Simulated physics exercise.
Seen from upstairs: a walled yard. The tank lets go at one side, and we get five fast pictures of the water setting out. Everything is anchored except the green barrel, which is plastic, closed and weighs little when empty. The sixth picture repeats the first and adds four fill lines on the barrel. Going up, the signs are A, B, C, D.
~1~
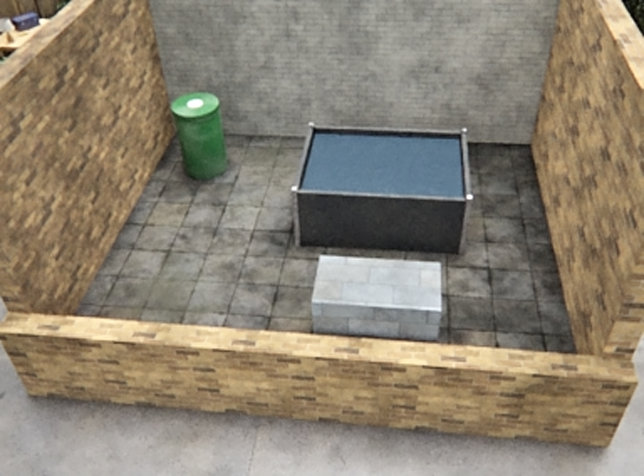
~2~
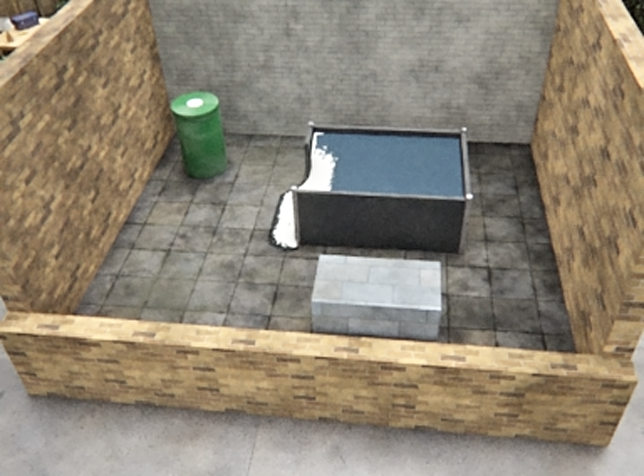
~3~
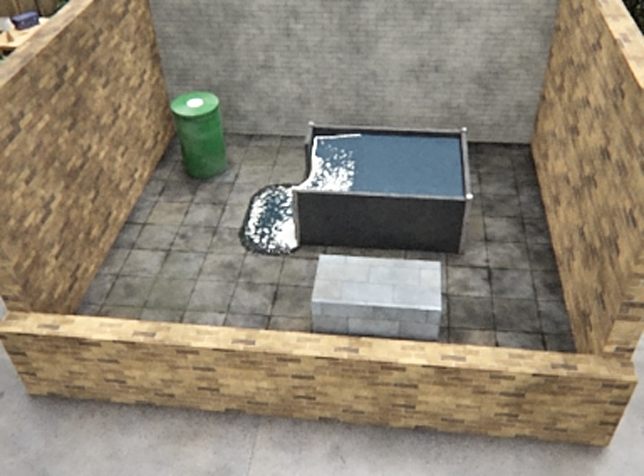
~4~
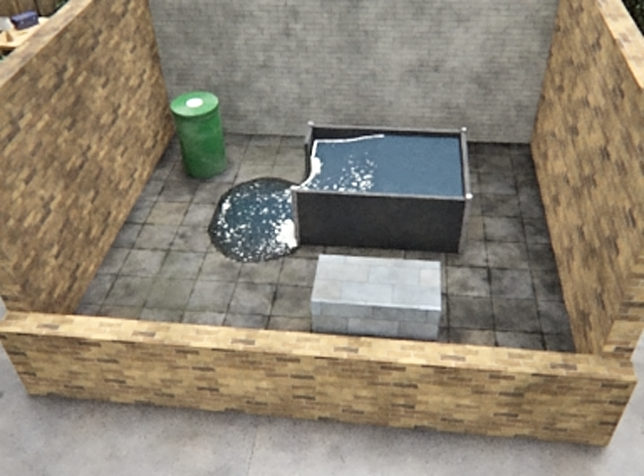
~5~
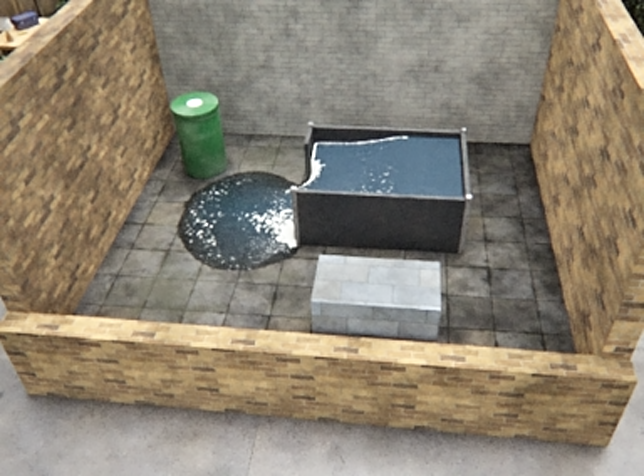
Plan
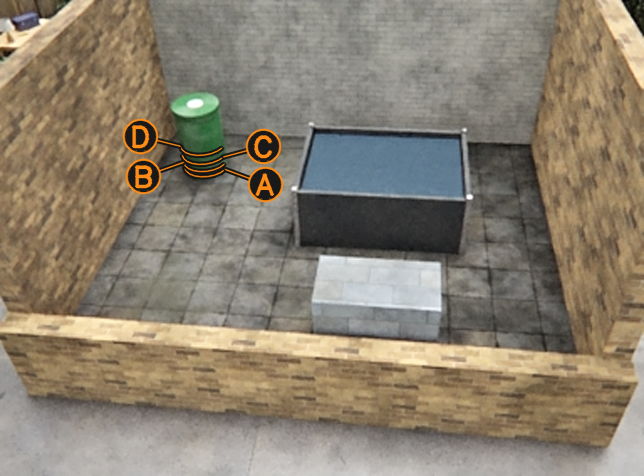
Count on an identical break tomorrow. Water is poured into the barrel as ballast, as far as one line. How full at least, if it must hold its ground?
Choose C.
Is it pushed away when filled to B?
Yes.
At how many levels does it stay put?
Two of the four.
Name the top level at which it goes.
Here it is level B.
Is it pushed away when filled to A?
Yes, it does.
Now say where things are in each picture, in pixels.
The first frame shows lid of the green barrel at (196, 104); tank full, its middle at (384, 166).
In the second frame, 2 % of the ground wet, in view closest to the barrel at (289, 196).
In the third frame, 5 % of the ground wet, in view closest to the barrel at (271, 188).
In the fourth frame, 8 % of the ground wet, in view closest to the barrel at (247, 184).
The fifth frame shows lid of the green barrel at (195, 103); 12 % of the ground wet, in view closest to the barrel at (229, 180).
On the marked copy, A at (201, 176); B at (200, 171); C at (198, 164); D at (197, 155); from the bottom up A, B, C, D.
If A is chosen, it is pushed about 4 times its own width away.
If B is chosen, it is pushed about its own width away.
If C is chosen, it does not move.
If D is chosen, it does not move.
